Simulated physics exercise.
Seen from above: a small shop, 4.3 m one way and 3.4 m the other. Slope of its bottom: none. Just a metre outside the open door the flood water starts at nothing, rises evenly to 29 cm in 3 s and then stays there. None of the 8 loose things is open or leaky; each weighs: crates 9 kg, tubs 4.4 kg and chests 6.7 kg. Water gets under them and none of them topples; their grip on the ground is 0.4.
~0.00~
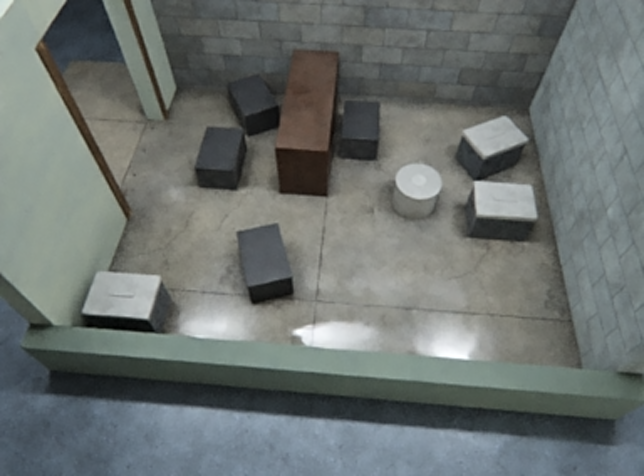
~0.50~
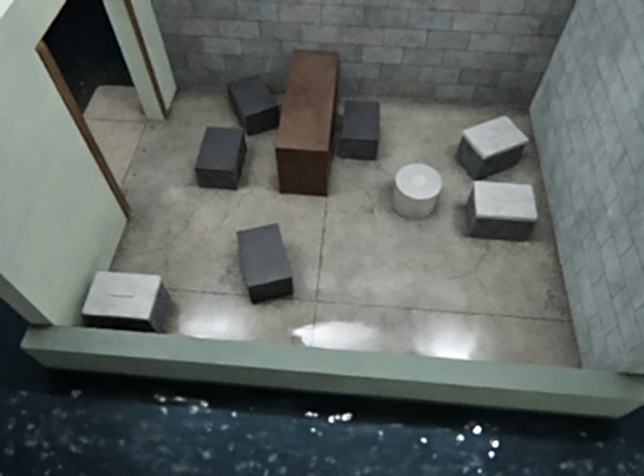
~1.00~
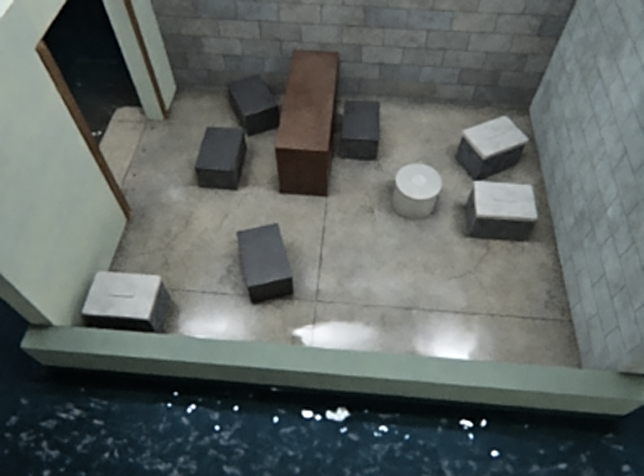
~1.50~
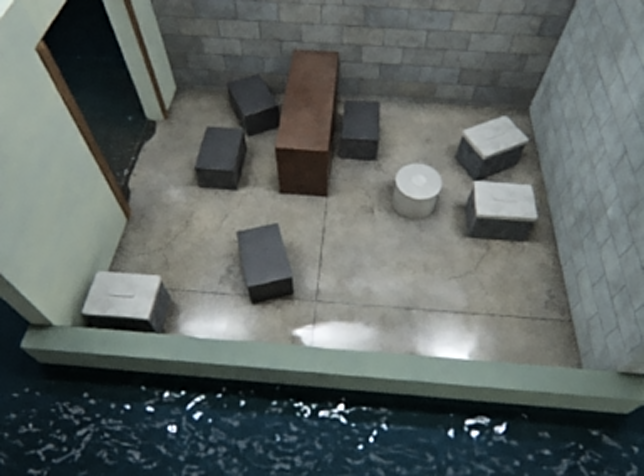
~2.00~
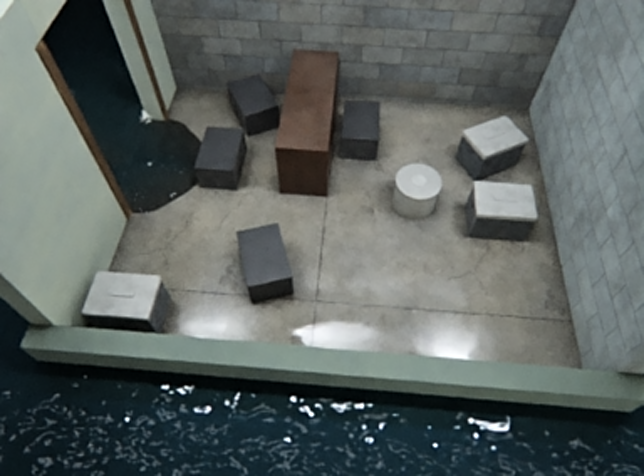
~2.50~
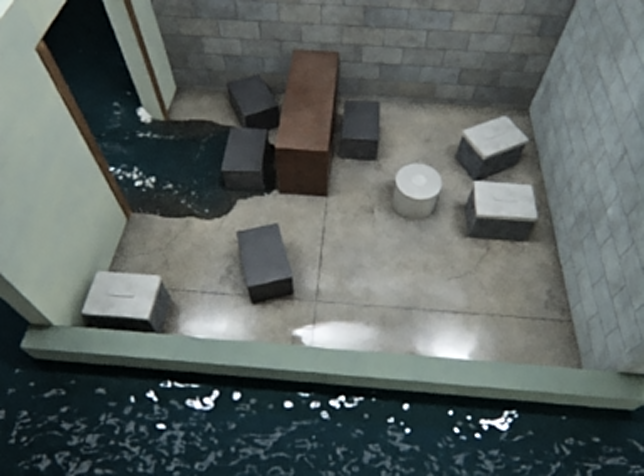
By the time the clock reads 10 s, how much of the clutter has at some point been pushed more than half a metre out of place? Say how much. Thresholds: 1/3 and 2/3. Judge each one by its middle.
Two in three or more.
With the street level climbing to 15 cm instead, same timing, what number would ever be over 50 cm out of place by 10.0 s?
Count: 4.
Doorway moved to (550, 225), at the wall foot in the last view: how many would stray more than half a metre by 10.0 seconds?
Then it comes to 8.
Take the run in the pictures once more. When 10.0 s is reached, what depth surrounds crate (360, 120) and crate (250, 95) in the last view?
Roughly 14 and 20 cm.
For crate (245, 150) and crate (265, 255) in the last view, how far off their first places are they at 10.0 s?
Net displacement, in order: 250 cm; 200 cm.
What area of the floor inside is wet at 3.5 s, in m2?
The covered patch comes to about 4.5 m2.
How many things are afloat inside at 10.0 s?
It comes to 8 of them.
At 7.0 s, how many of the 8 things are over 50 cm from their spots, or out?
At that time I count 2.
After 3.5 s 0 of 8 are over 50 cm from their spots; 1 afloat.
After 4.5 s 2 of 8 are over 50 cm from their spots; 2 afloat.
After 7.0 s 2 of 8 are over 50 cm from their spots; 6 afloat.
After 10.0 s 5 of 8 are over 50 cm from their spots, and 7 have been at some point; 8 afloat.
